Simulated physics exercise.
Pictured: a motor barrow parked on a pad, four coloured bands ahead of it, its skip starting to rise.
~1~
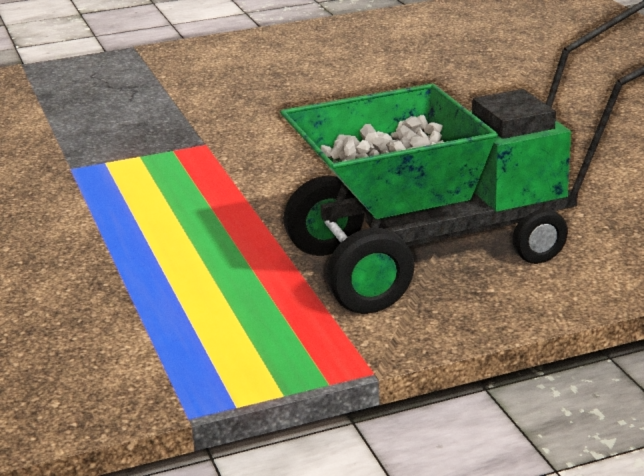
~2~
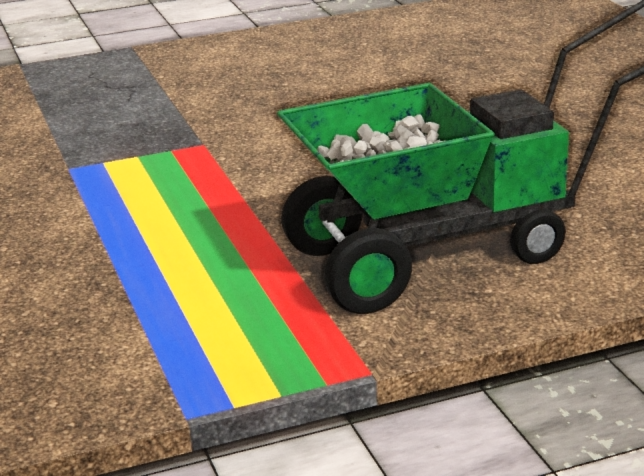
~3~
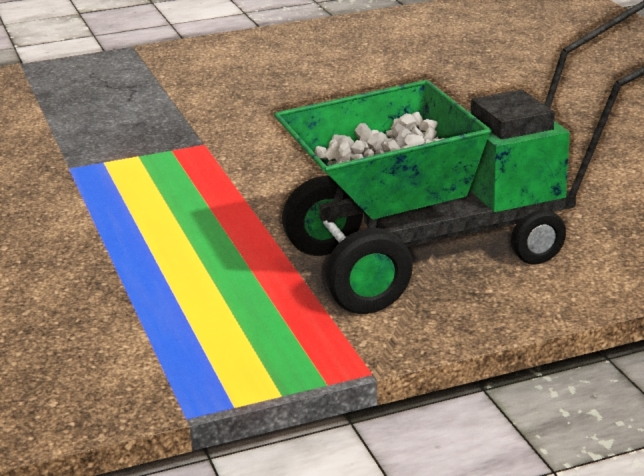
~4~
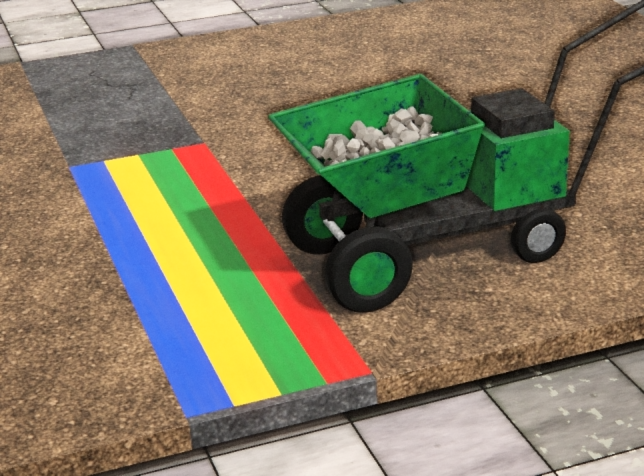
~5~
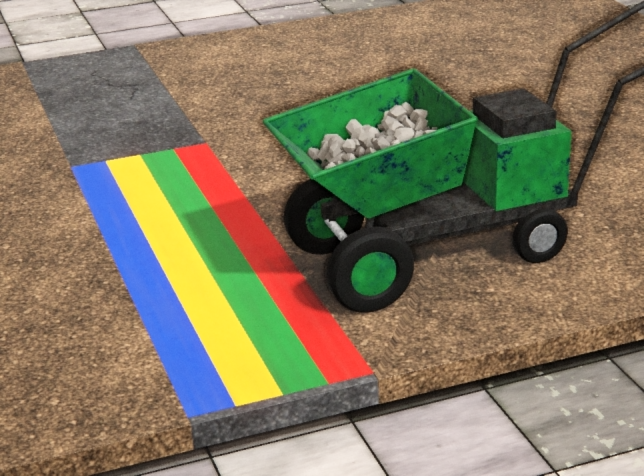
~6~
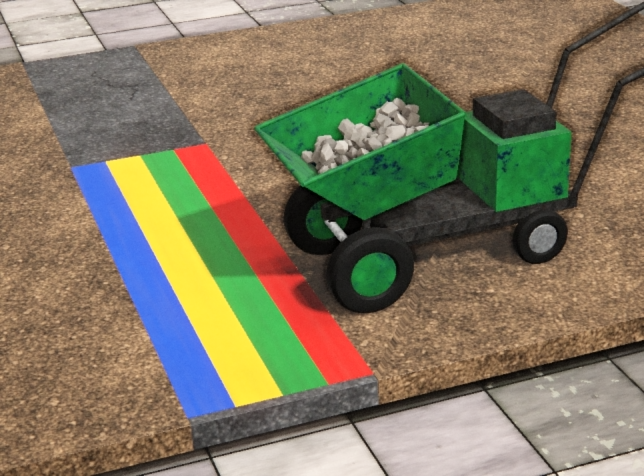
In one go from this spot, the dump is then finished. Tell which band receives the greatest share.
I would say the yellow band receives it.
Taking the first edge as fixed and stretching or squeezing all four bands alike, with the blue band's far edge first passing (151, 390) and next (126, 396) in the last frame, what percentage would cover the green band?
The first gives around 20 %, the second around 30 %.
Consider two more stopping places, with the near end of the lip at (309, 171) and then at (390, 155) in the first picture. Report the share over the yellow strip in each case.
Close to 30 in a hundred, and close to 20 in a hundred.
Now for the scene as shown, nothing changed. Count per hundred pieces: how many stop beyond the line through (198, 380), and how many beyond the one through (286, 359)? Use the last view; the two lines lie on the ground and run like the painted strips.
Respectively 30 and 90 percent.
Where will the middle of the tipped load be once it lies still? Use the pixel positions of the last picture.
Last view, resting centre - approx. (193, 307).
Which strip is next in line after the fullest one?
Just behind the leader sits the blue one.
Soon after the last picture, skip tipped well over; all in the skip.
A little later, skip tipped steeply; nearly all in the skip; a stray few over the yellow strip.
Later still, skip tipped right over; about a quarter in the skip; a stray few over the green strip; about a third over the yellow strip; about a quarter over the blue strip; a small part off the paint.
By the end, skip tipped right over; a small part in the skip; none over the red strip; a small part over the green strip; about half over the yellow strip; about a quarter over the blue strip; a small part off the paint.
